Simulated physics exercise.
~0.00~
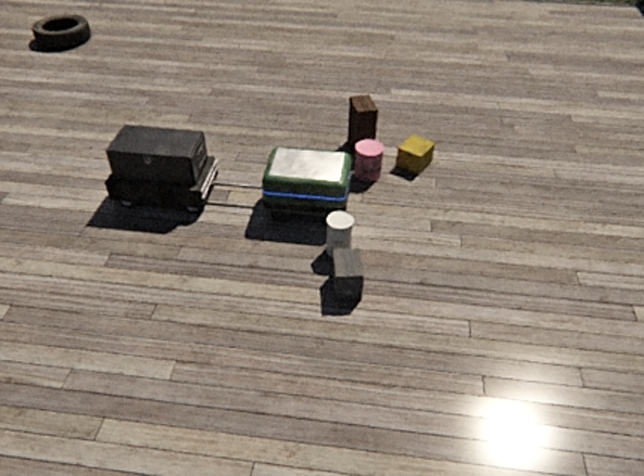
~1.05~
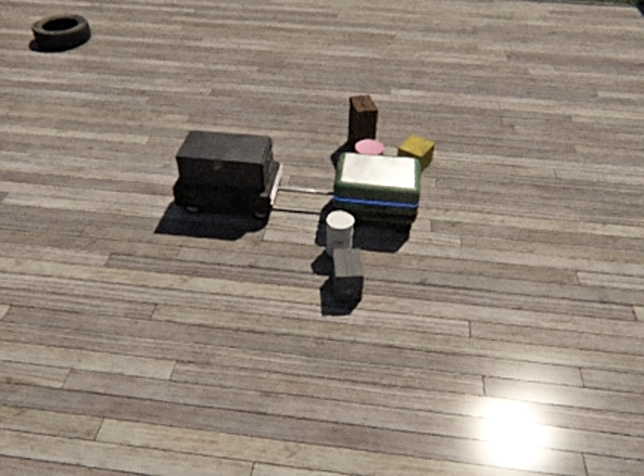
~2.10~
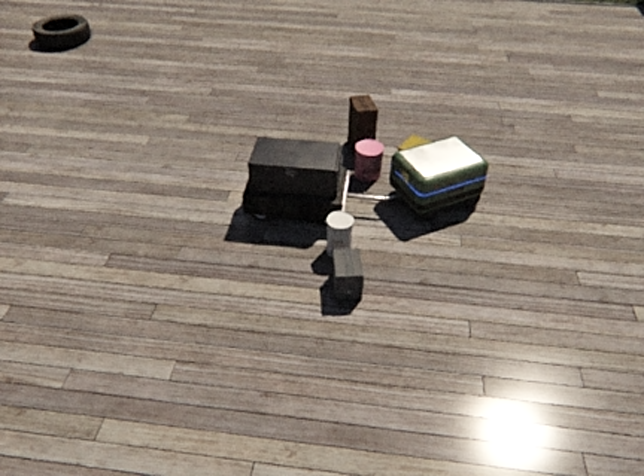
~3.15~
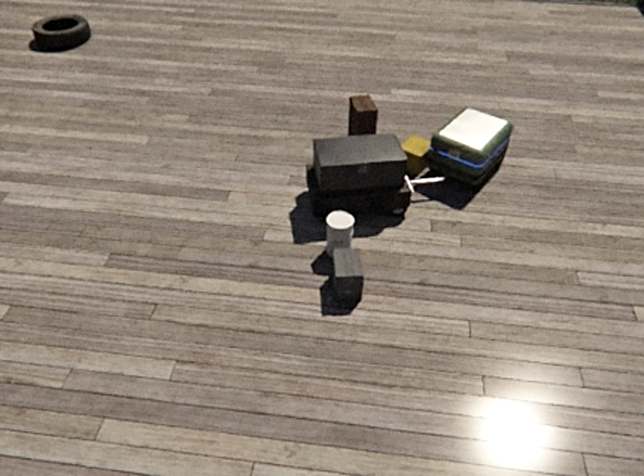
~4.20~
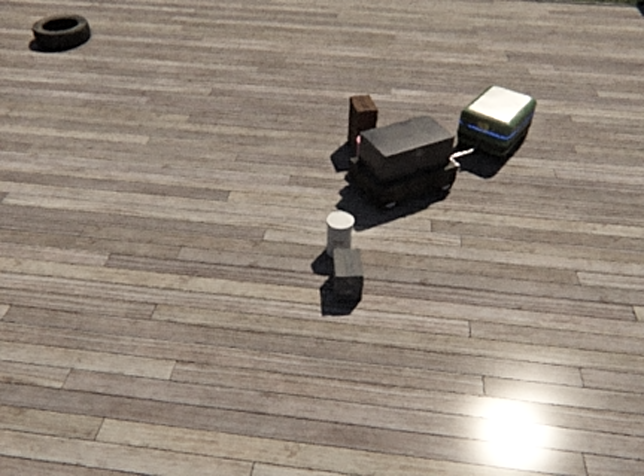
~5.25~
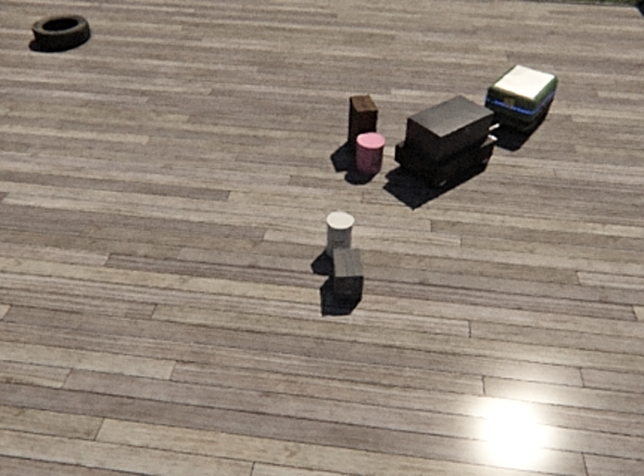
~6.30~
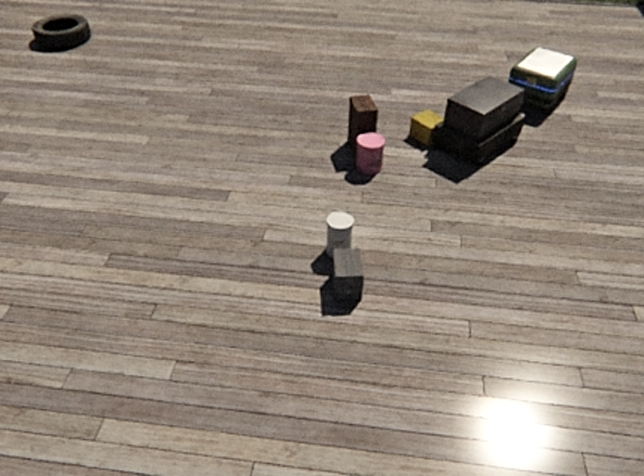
At the start, a small green tug with a pale top and a blue stripe stands on a plank floor, coupled to a dark cart on its left, with a few small objects nearby and a tire at the upper left. The tug pulls the cart right, passing behind the white canister and grey box. It then curves away toward the upper right, and the cart follows, hiding the pink pail and yellow box from view. At the end, both sit at the upper right, the yellow box slightly shifted, while the brown box, canister and grey box remain in place.
